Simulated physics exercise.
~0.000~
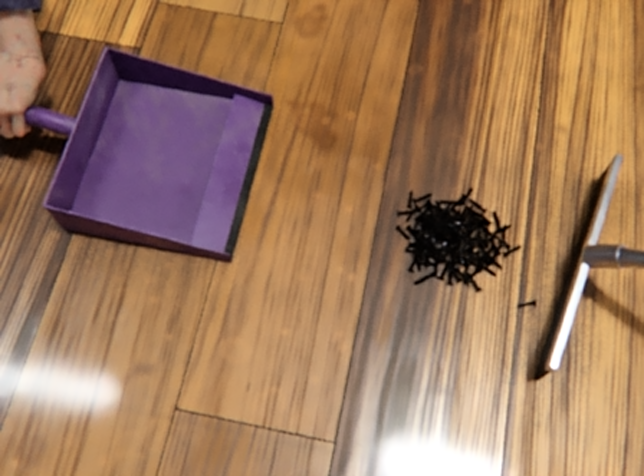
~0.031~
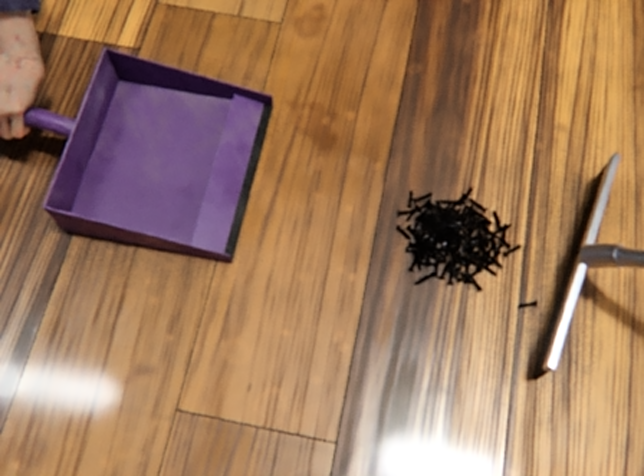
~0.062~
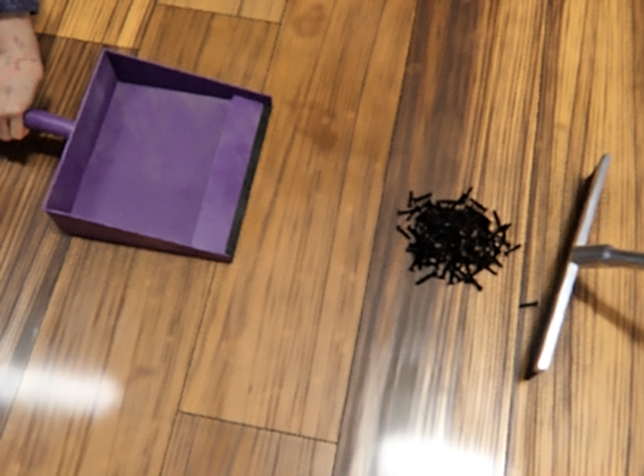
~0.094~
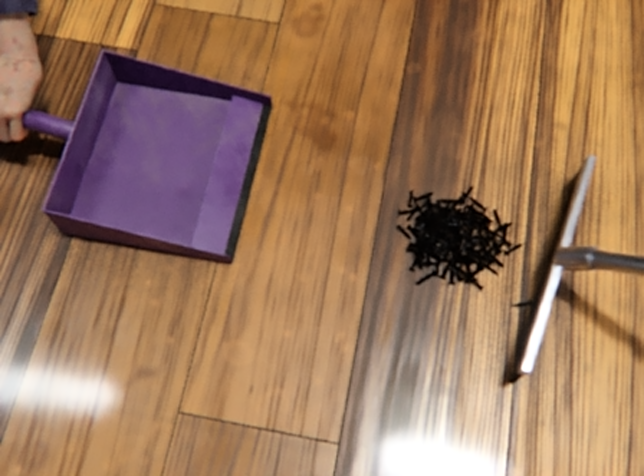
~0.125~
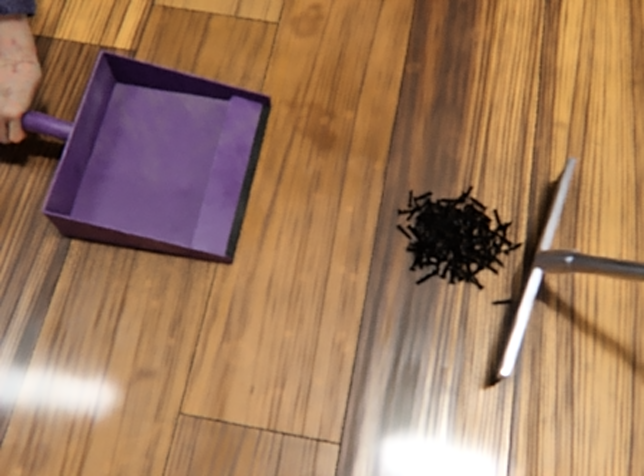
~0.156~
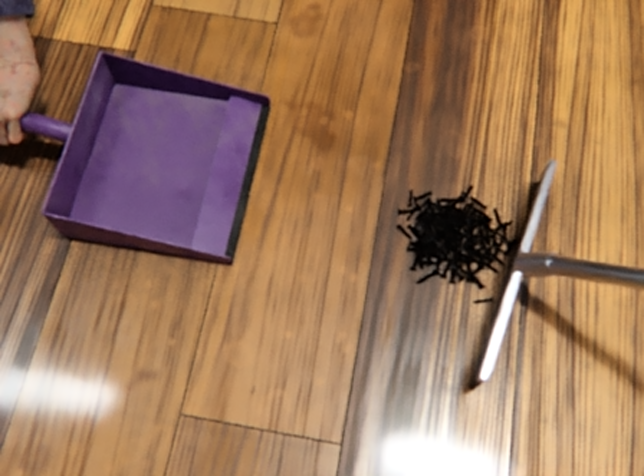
We see a hand holding a purple dustpan still on a wooden floor while a squeegee slides left toward a pile of small black screws, nudging a stray one along as the pile itself stays almost unmoved.
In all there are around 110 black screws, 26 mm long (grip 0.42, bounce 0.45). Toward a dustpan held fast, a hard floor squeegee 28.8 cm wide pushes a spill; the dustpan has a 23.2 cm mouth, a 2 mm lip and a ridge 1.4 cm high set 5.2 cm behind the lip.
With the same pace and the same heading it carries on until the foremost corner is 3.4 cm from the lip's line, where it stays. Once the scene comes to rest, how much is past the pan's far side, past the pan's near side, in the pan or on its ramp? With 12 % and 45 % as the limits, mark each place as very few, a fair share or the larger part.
My call: Far side: Very few; near side: A fair share; pan: Very few.
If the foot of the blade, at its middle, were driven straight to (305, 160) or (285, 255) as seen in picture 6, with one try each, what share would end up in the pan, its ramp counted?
Some 20 per cent on the first try, 5 per cent on the second.
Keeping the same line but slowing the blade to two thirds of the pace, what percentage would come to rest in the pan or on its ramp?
Then near 0 in a hundred.
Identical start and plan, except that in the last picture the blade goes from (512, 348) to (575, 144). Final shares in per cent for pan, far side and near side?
That ends as pan 0, far 5, and near 0.
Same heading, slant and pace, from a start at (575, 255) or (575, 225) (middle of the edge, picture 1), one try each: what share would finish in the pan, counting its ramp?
About 5 and 5 per cent.
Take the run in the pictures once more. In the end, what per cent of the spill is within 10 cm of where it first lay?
It comes to near 10 percent.
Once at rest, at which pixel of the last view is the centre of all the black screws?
(279, 214).
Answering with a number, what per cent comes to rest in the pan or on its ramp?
About 0 per cent.
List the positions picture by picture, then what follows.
In the first picture, blade from (551, 367) to (616, 162), moved 0.0 cm, 0 of the pieces shifted so far; middle of the pieces at (458, 237); pan at (158, 162).
In the second picture, blade from (549, 367) to (613, 161), moved 0.4 cm, 0 of the pieces shifted so far; middle of the pieces at (458, 237).
In the third picture, blade from (540, 368) to (604, 161), moved 1.5 cm, 0 of the pieces shifted so far; middle of the pieces at (459, 236).
In the fourth picture, blade from (524, 370) to (588, 163), moved 3.5 cm, 1 of the pieces shifted so far; middle of the pieces at (459, 236).
In the fifth picture, blade from (503, 374) to (569, 165), moved 6.0 cm, 1 of the pieces shifted so far; middle of the pieces at (459, 235).
In the sixth picture, blade from (482, 378) to (550, 167), moved 8.5 cm, 2 of the pieces shifted so far; middle of the pieces at (459, 235); pan at (156, 166). Its pace works out near 0.80 m/s, heading 21 degrees towards the viewer's side.
After 0.34 s, middle of the blade 20 cm from the lip; 0 % over the lip, far side 0 %, near side 5 %.
After 0.47 s, middle of the blade 10 cm from the lip; 0 % over the lip, far side 0 %, near side 10 %.
After 0.72 s, middle of the blade 6 cm from the lip; 0 % over the lip, far side 0 %, near side 15 %.
By 1.3 s all is still; far side 0 %, near side 15 %, pan 0 %, in front of the lip or behind the blade 85 %.
